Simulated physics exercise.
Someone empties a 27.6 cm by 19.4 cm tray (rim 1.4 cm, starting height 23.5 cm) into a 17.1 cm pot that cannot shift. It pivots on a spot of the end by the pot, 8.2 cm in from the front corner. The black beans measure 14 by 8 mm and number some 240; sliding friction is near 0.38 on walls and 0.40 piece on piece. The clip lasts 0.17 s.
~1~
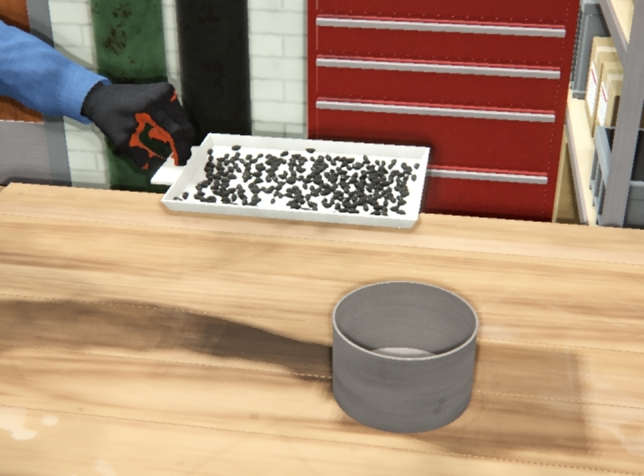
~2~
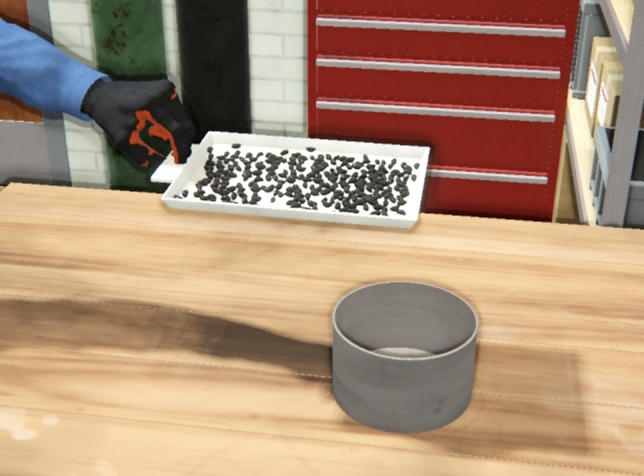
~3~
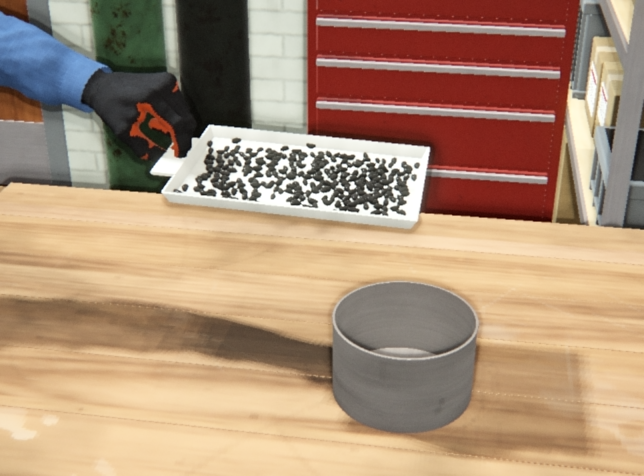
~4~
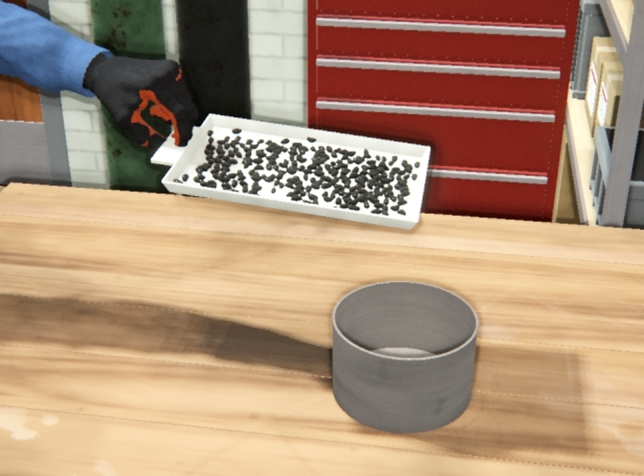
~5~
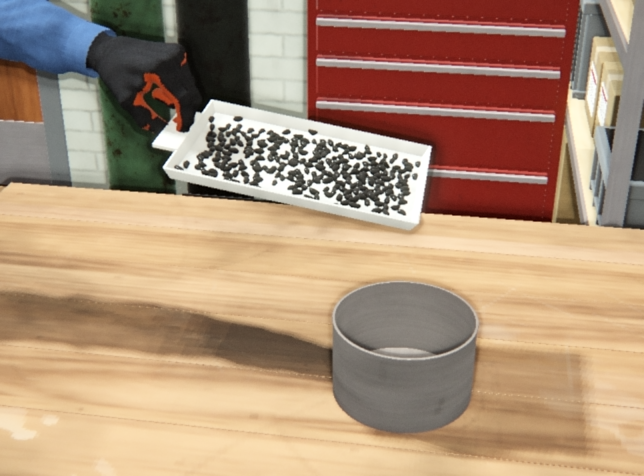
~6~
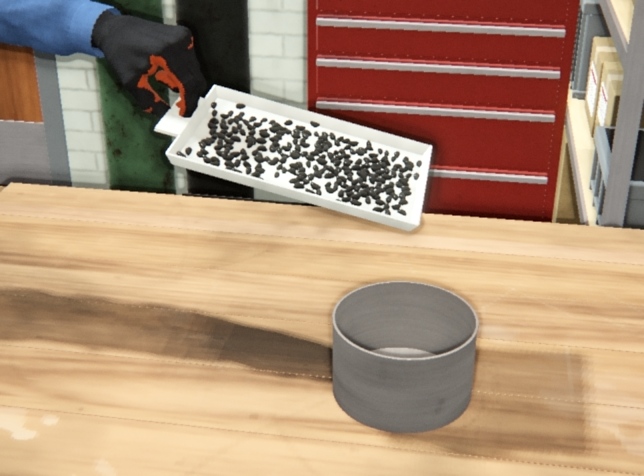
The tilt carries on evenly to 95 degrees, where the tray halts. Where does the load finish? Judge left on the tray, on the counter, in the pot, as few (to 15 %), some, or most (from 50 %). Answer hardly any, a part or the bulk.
Left on the tray: Hardly any; on the counter: The bulk; in the pot: A part.
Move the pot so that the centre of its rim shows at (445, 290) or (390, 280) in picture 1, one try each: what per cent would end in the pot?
About 55 and 5 per cent.
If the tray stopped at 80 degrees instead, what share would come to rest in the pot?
Then about 35 per cent.
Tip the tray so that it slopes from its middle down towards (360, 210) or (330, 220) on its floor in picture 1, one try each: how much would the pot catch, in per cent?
Some 95 and 75 per cent.
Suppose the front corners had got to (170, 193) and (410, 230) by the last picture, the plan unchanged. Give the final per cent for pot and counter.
Pot 70, counter 30.
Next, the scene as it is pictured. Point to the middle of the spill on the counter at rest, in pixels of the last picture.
Near (546, 382).
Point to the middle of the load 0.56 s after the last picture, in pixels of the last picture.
At about (462, 265).
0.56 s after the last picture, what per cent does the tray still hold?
Some 15 per cent of the load.
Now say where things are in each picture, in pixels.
Tray tilt 0 degrees, front corners at (170, 198) and (410, 216); middle of the pieces at (307, 181); pot at (405, 317), in the first picture.
Tray tilt 1 degrees, front corners at (170, 196) and (410, 216); middle of the pieces at (307, 180), in the second picture.
Tray tilt 2 degrees, front corners at (170, 190) and (411, 217); middle of the pieces at (307, 177), in the third picture.
Tray tilt 5 degrees, front corners at (170, 180) and (411, 218), lowest corner right front; middle of the pieces at (307, 172), in the fourth picture.
Tray tilt 9 degrees, front corners at (172, 166) and (412, 219), lowest corner right front; middle of the pieces at (309, 165), in the fifth picture.
Tray tilt 13 degrees, front corners at (174, 152) and (413, 220), lowest corner right front; middle of the pieces at (310, 158); pot at (405, 317), in the sixth picture.
Then, 0.33 s after the last picture, tilt 53 degrees; the tray holds 100 %, the pot 0 %.
Then, 0.56 s after the last picture, tilt 80 degrees; the tray holds 15 %, the pot 15 %.
Then, 0.89 s after the last picture, tilt 95 degrees; the tray holds 0 %, the pot 35 %.
In the end, tray 0 %, counter 65 %, pot 35 %.
